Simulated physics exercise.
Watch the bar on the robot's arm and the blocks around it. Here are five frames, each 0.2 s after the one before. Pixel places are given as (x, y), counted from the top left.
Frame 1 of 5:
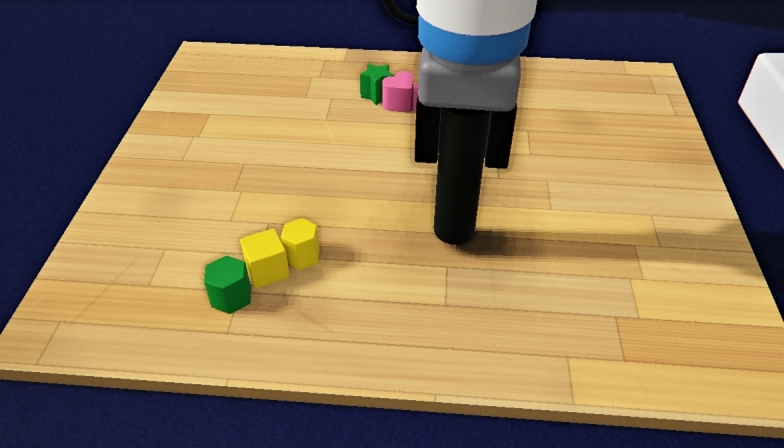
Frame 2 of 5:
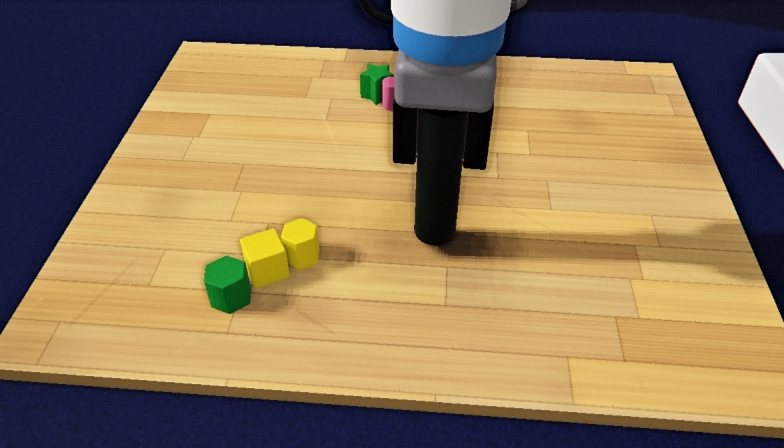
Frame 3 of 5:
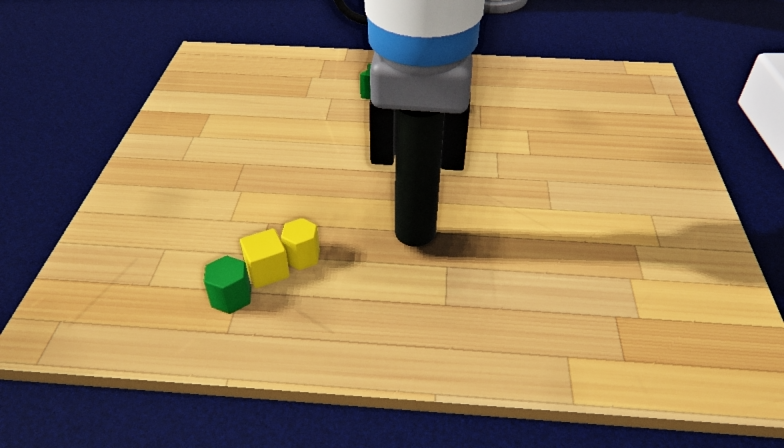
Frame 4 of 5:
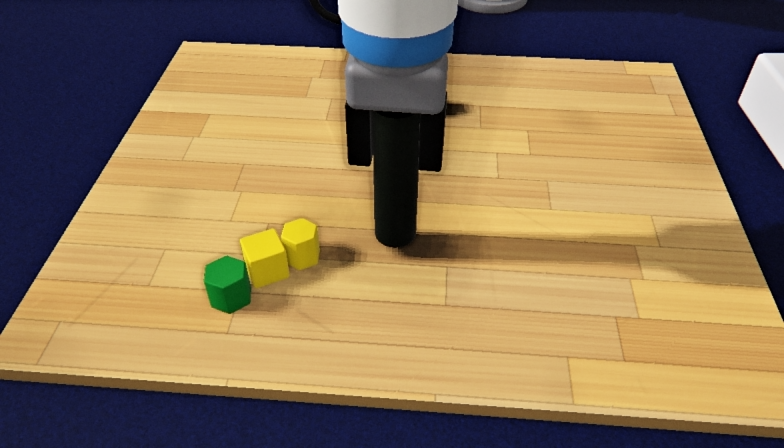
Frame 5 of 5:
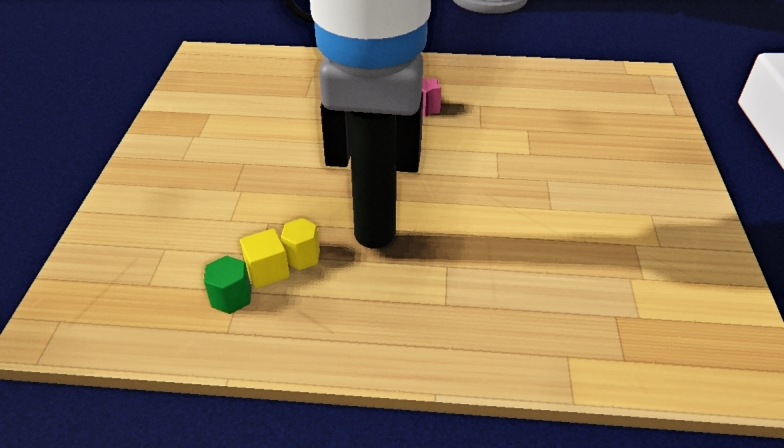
The footage shows a robot arm with a black bar sliding steadily left across a wooden board, passing in front of small green and pink blocks at the back, while the green and yellow blocks at the left remain still.
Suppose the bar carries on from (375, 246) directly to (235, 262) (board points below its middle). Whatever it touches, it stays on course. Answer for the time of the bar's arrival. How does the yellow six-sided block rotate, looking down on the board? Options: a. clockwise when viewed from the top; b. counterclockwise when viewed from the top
I'll go with a - clockwise when viewed from the top.
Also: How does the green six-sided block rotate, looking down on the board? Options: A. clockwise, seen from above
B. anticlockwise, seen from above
B - anticlockwise, seen from above.
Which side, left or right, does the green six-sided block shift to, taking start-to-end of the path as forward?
It moves over to the left.
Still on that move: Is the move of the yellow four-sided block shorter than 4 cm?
In short: No.
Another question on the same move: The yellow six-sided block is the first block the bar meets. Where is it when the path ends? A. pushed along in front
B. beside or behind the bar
I'll go with A - pushed along in front.
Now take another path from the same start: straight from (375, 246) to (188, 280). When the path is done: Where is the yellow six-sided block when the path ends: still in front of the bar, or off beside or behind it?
It slips out to the side or back.
What follows on the original path. One third of the way, bar at (327, 241); yellow four-sided block at (253, 247), turned 15° anticlockwise; yellow six-sided block at (286, 230).
Two thirds of the way, bar at (279, 247); green six-sided block at (210, 282), turned 15° anticlockwise; yellow four-sided block at (220, 252), turned 60° anticlockwise; yellow six-sided block at (239, 226).
At the end, bar at (233, 252); green six-sided block at (204, 289), turned 45° anticlockwise; yellow four-sided block at (193, 261), turned 85° anticlockwise; yellow six-sided block at (199, 222), turned 35° clockwise.
